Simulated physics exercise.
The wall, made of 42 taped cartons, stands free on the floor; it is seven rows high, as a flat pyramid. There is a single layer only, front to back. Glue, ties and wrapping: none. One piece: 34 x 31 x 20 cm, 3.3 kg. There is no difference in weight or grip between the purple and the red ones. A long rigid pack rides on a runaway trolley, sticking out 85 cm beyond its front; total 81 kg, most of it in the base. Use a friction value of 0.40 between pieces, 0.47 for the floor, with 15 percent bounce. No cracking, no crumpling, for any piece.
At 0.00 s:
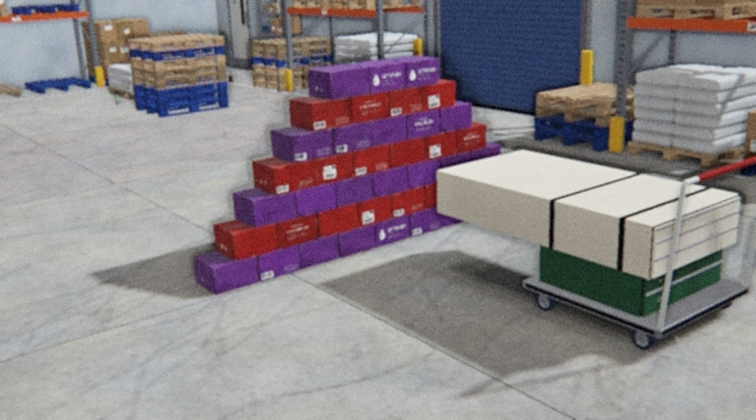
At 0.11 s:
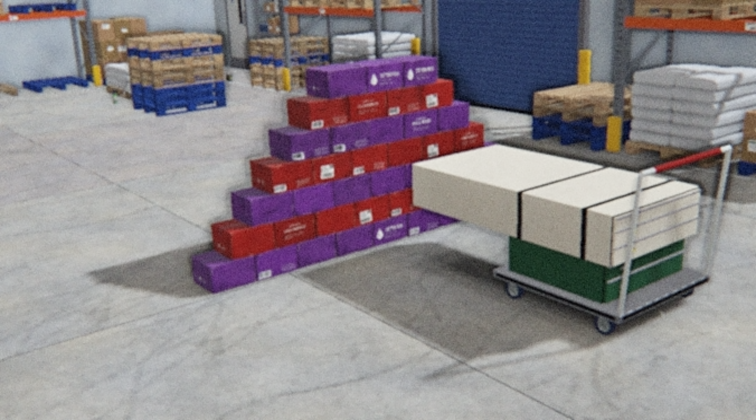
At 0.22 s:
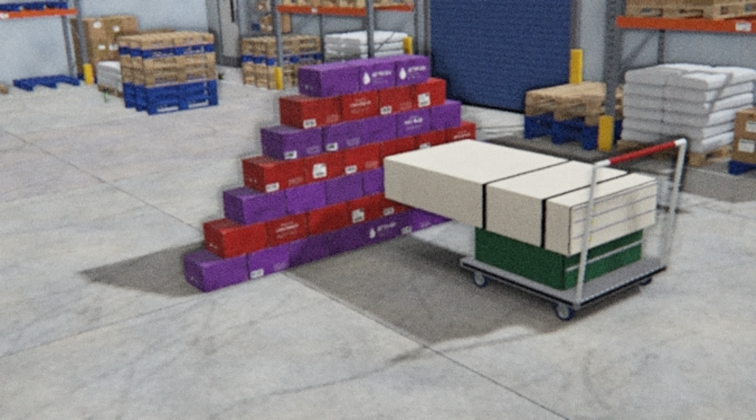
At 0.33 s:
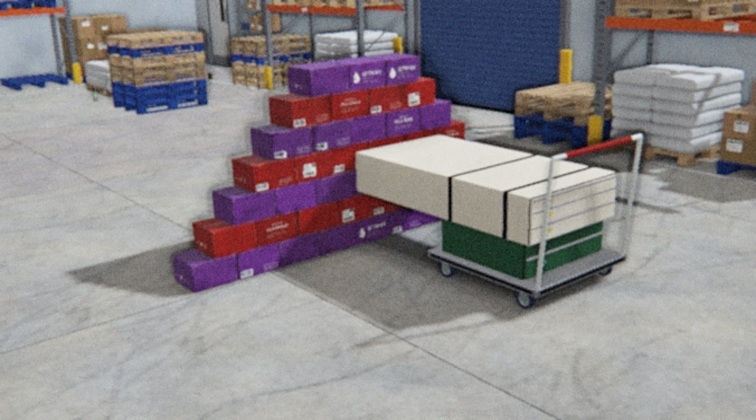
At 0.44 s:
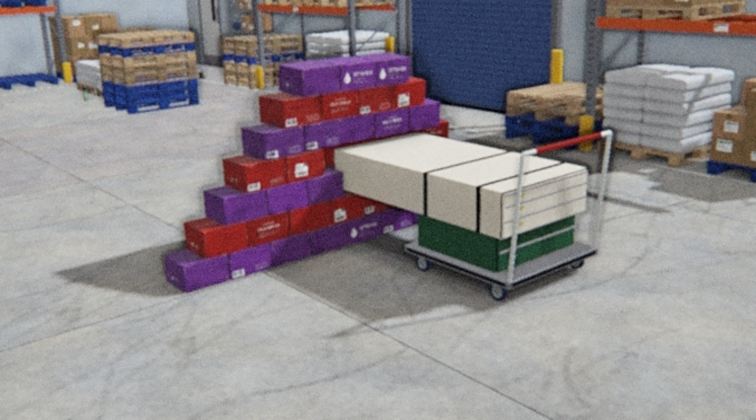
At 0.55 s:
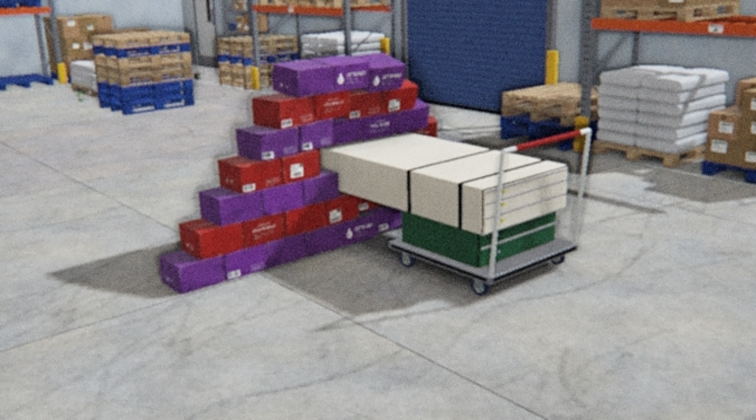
A stepped pyramid wall of red and purple cartons stands on a pale concrete warehouse floor, seen from slightly above, with pallets, racking and a blue shutter behind. At right, a flat trolley carries a long cream pack jutting forward over a green base. The trolley rolls left and pushes the pack into the wall, shifting and tilting several cartons, while the camera pans slightly.
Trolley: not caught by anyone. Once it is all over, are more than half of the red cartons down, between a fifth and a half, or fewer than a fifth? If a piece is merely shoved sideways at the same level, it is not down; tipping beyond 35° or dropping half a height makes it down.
Of the red cartons, between a fifth and a half end down.
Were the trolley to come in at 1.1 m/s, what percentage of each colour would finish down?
Purple 0%, red 0%.
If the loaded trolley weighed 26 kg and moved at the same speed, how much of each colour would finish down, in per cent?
Down by colour: Purple 0, red 0 per cent.
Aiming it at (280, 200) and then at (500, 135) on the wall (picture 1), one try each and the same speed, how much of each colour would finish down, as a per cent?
You'd get purple at 10 followed by 20, and red at 10 followed by 20 percent.
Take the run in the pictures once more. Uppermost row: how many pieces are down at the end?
Count: 3.
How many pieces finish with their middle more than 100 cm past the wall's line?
6 or so.
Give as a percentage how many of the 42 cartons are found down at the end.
Something close to 40 percent of them.
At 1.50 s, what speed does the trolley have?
Roughly 0.3 m/s.
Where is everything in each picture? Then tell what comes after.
In the first picture (pixels give the middle of a visible side; the camera pans a little), load (442, 185) 69 cm short of the wall; top red carton (407, 102); top purple carton (350, 84); none has stirred.
In the second picture, load (418, 178) 45 cm short of the wall; top red carton (405, 101).
In the third picture, load (389, 171) 21 cm short of the wall; top red carton (397, 100).
In the fourth picture, load (361, 165) 24 mm into the wall's line; top red carton (387, 99); movement in 6 of them.
In the fifth picture, load (339, 162) 19 cm into the wall's line; top red carton (376, 100) 3° from how it stood; steepest lean 3°, the carton at (392, 123); movement in 15 of them.
In the sixth picture, load (325, 160) 32 cm into the wall's line; top red carton (367, 105) 14° from how it stood; top purple carton (316, 82) 5° from how it stood; steepest lean 14°, the carton at (413, 120); movement in 21 of them.
After 0.70 s, load 46 cm past the wall's line, still rolling; 1 of the 18 red cartons down (4 of 42 in all colours); top red carton 20° from how it stood; top purple carton 50 mm from its place.
After 1.02 s, load 72 cm past the wall's line, still rolling; 6 of the 18 red cartons down (11 of 42 in all colours); top red carton 55° from how it stood, 19 cm lower; top purple carton 12° from how it stood.
After 1.50 s, load 97 cm past the wall's line, still rolling; 8 of the 18 red cartons down (18 of 42 in all colours); top red carton 53° from how it stood, 19 cm lower; top purple carton 37° from how it stood, 15 cm lower.
In the end (2.9 s), load 97 cm past the wall's line, stopped; 7 of the 18 red cartons down (17 of 42 in all colours); top red carton 27 cm lower; top purple carton 32° from how it stood, 25 cm lower. That is 39 per cent. From the last view, middles, top red carton near (331, 117), top purple carton near (342, 101).
